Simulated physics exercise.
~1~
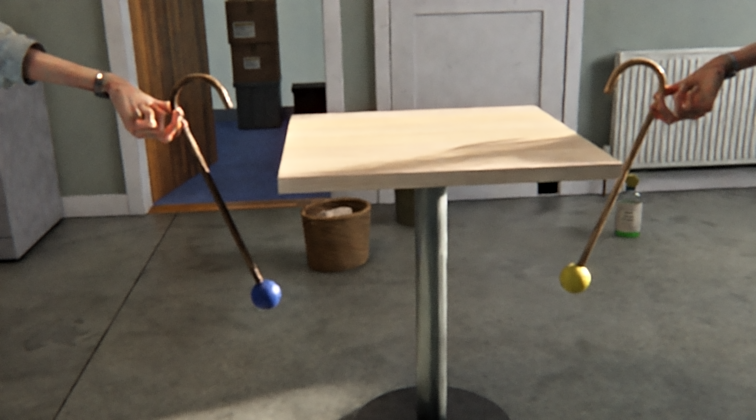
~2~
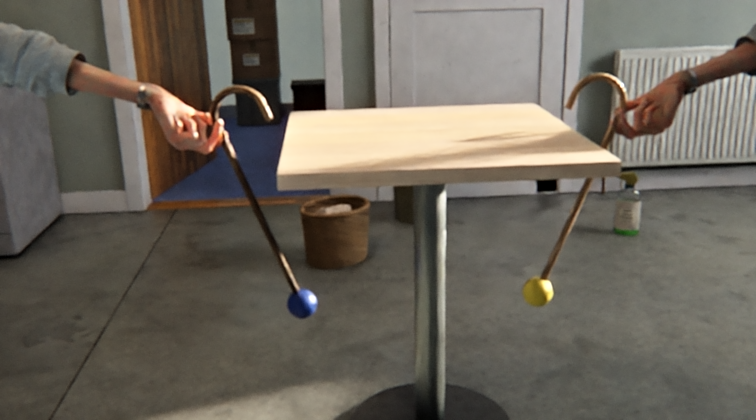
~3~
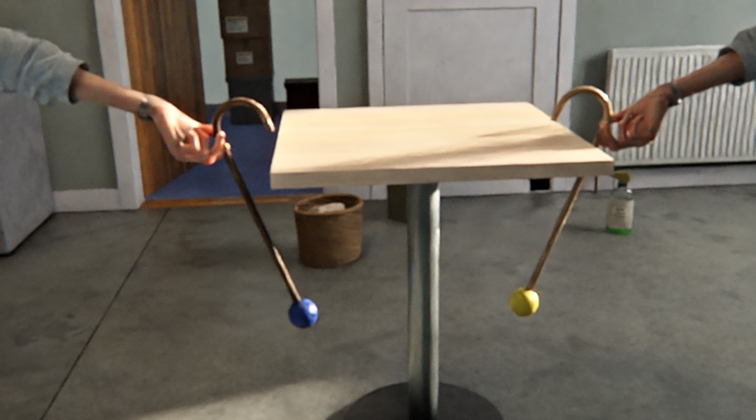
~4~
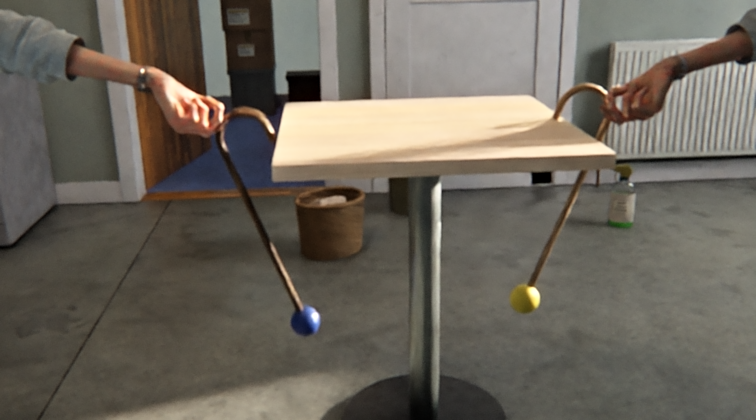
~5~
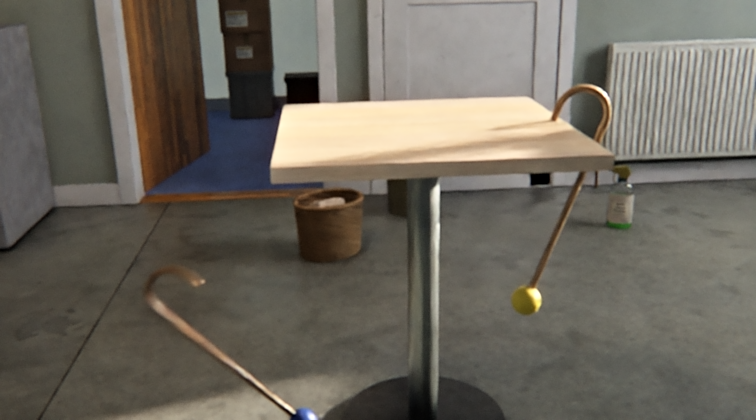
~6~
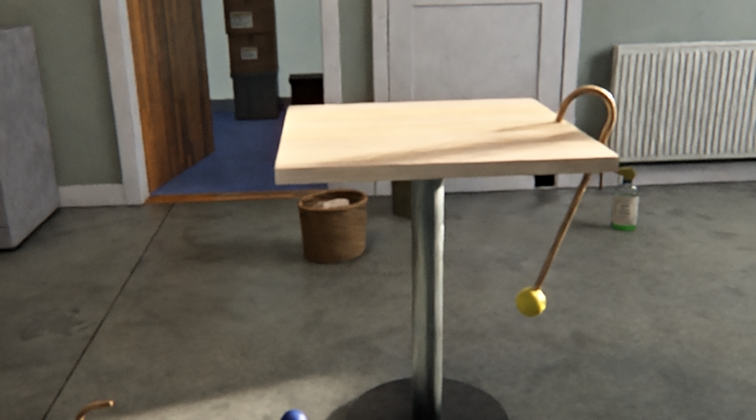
At a table, two hands release hooked canes; the left falls, the right stays hooked.
